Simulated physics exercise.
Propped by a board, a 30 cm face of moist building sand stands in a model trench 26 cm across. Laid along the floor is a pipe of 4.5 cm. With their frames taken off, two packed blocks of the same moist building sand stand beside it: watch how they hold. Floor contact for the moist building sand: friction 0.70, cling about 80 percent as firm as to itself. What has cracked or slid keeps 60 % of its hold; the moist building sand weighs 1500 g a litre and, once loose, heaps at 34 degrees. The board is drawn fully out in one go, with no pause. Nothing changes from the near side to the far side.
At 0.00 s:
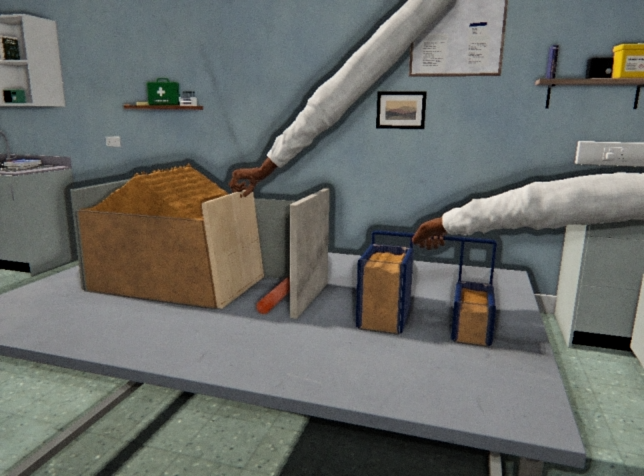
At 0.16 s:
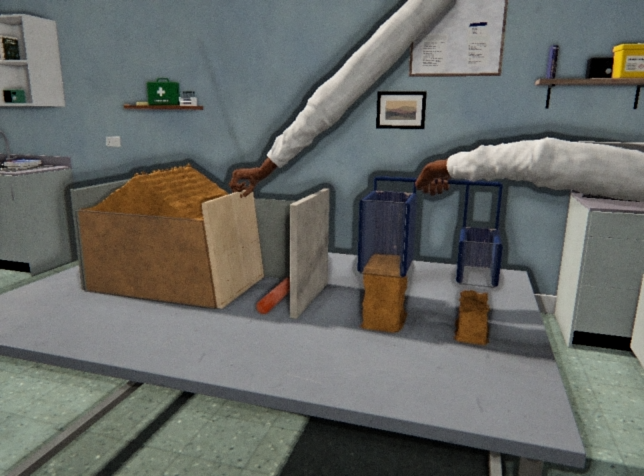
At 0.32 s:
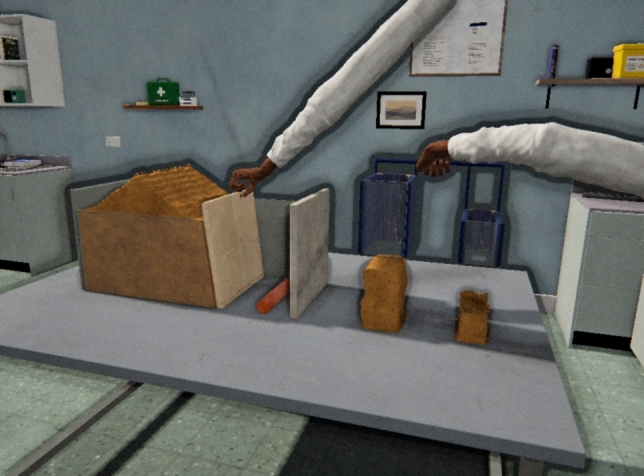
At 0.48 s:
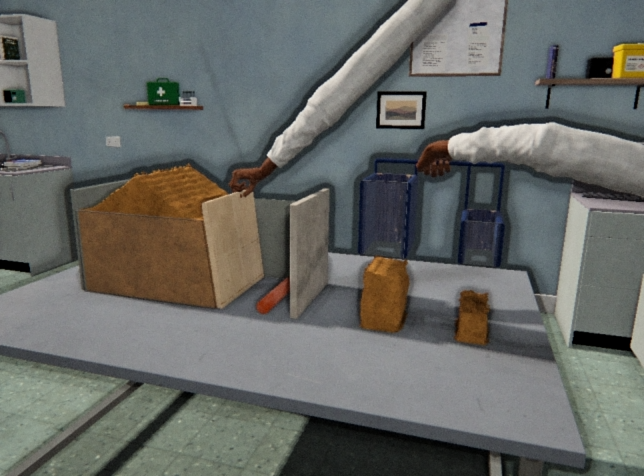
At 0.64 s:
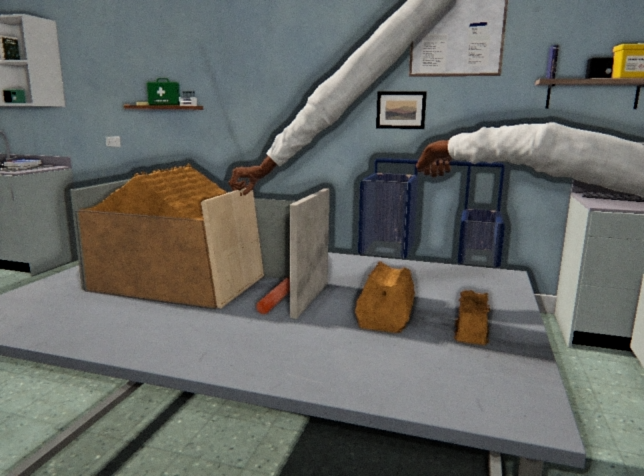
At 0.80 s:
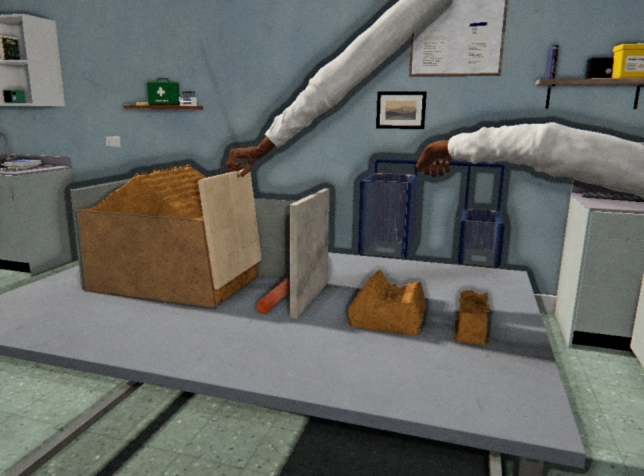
Two white-sleeved arms work over a grey table in a blue-walled room with a green floor, seen from the front and slightly above by a still camera. A heap of brown sand stands behind a pale board at left, with a reddish pipe, a grey panel and two sand blocks rightward. One hand lifts blue holders off both blocks, the larger block slumps and splits, then the other hand raises the board.
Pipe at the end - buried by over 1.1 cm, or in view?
In view.
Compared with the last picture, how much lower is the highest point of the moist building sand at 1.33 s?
I'd say near 0.5 centimetres.
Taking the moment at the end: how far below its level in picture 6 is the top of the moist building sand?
About 7.5 cm.
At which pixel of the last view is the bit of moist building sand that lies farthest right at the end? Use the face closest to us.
Near (255, 291).
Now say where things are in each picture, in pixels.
Top of the board at (203, 220), not yet moved; highest point of the moist building sand at (139, 179); test blocks 20 cm, 9.9 cm high (left to right), in the first picture.
Top of the board at (203, 220), not yet moved; highest point of the moist building sand at (139, 179); test blocks 19 cm, 9.9 cm high (left to right), in the second picture.
Top of the board at (203, 220), not yet moved; highest point of the moist building sand at (139, 179); test blocks 19 cm, 9.8 cm high (left to right), in the third picture.
Top of the board at (203, 220), not yet moved; highest point of the moist building sand at (139, 179); test blocks 18 cm, 9.8 cm high (left to right), in the fourth picture.
Top of the board at (203, 218), moved 6 mm; highest point of the moist building sand at (139, 179); test blocks 16 cm, 9.8 cm high (left to right), in the fifth picture.
Top of the board at (200, 197), moved 7.3 cm; highest point of the moist building sand at (139, 179); test blocks 13 cm, 9.8 cm high (left to right), in the sixth picture.
By 1.05 s, the face still stands and nothing lies on the pipe.
By 1.33 s, the face still stands and nothing lies on the pipe.
By 1.62 s, the fallen stuff reaches 11 % of the way across and nothing lies on the pipe.
By 1.91 s, the fallen stuff reaches 42 % of the way across and nothing lies on the pipe.
By 2.30 s, at the end, the fallen stuff reaches 54 % of the way across and nothing lies on the pipe.
